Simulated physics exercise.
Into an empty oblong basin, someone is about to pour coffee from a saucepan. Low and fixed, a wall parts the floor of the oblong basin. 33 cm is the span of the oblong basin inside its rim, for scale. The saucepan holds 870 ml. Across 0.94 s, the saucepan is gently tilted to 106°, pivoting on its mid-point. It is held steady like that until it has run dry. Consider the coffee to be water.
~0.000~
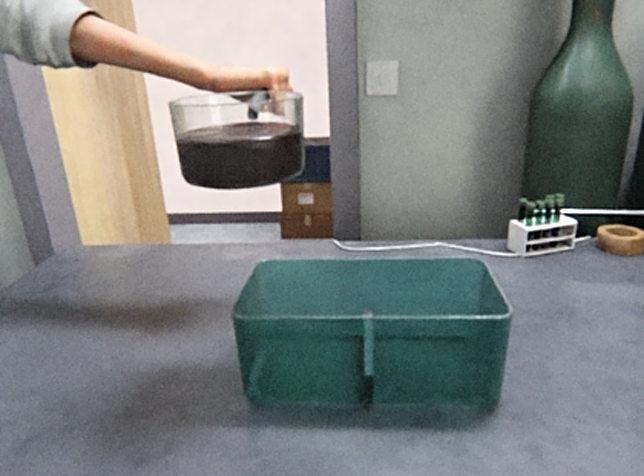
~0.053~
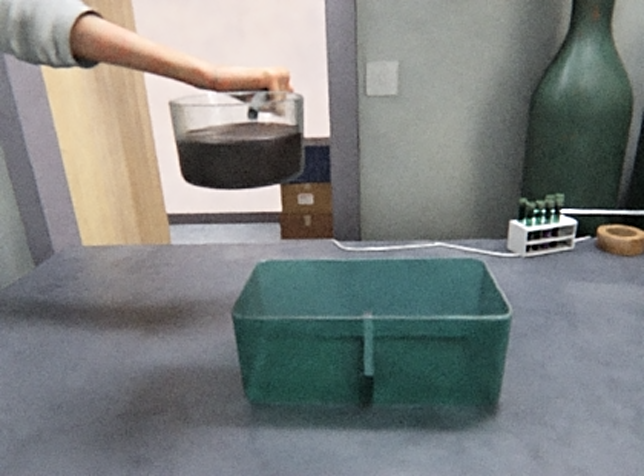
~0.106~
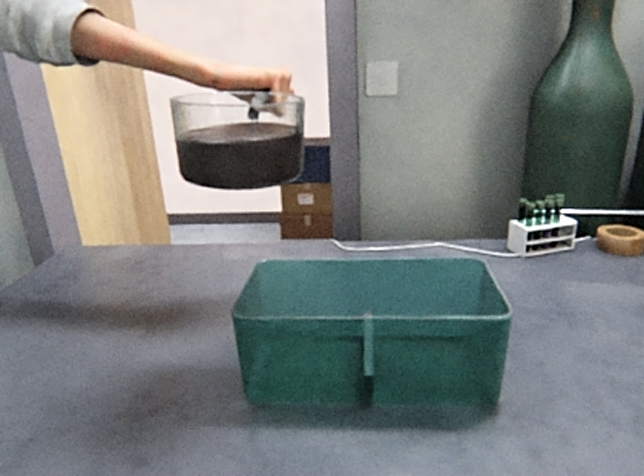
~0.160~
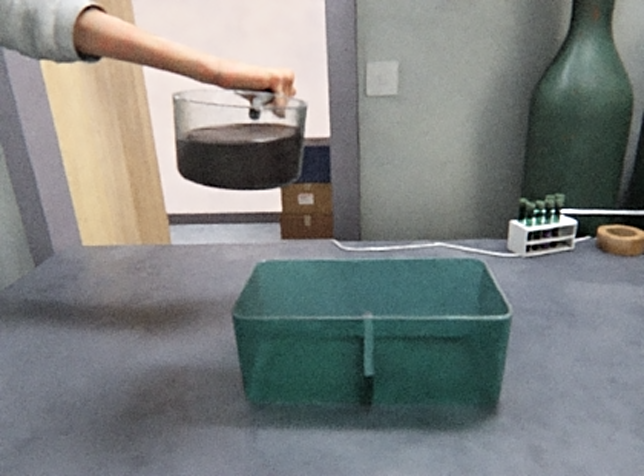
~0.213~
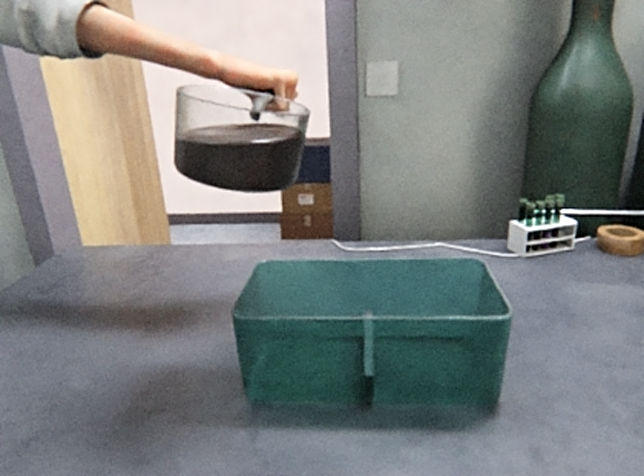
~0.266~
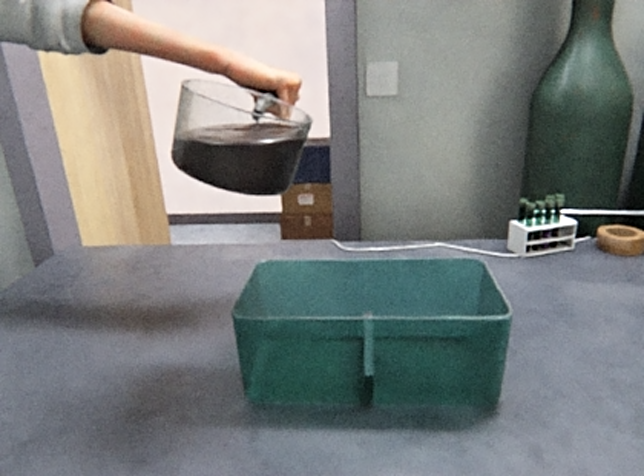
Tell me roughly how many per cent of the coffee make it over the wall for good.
Roughly 47 per cent make it over.
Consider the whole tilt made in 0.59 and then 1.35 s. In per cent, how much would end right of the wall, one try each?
30 then 55 %.
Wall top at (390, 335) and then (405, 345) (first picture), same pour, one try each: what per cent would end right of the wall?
In order, 10 and 15 per cent.
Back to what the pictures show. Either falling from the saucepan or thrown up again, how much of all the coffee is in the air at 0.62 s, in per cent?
Roughly 36 %.
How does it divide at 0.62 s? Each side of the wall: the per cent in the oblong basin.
Around 3 percent on the left and 0 on the right.
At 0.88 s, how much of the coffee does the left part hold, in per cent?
Some 22 per cent.
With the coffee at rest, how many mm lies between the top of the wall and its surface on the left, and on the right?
It's around 22 mm on the left side and around 24 mm on the right side.
After 0.62 s the tilt is 78° and 62 per cent is still to pour, 3 is left of the wall and 0 right of it.
After 0.88 s the tilt is 105° and 14 per cent is still to pour, 23 is left of the wall and 45 right of it.
After 1.15 s the tilt is 106° and 1 per cent is still to pour, 48 is left of the wall and 46 right of it.
After 1.44 s the tilt is 106° and 0 per cent is still to pour, 52 is left of the wall and 47 right of it.
In the end 51 per cent lies left of the wall, 47 right of it and 1 outside.
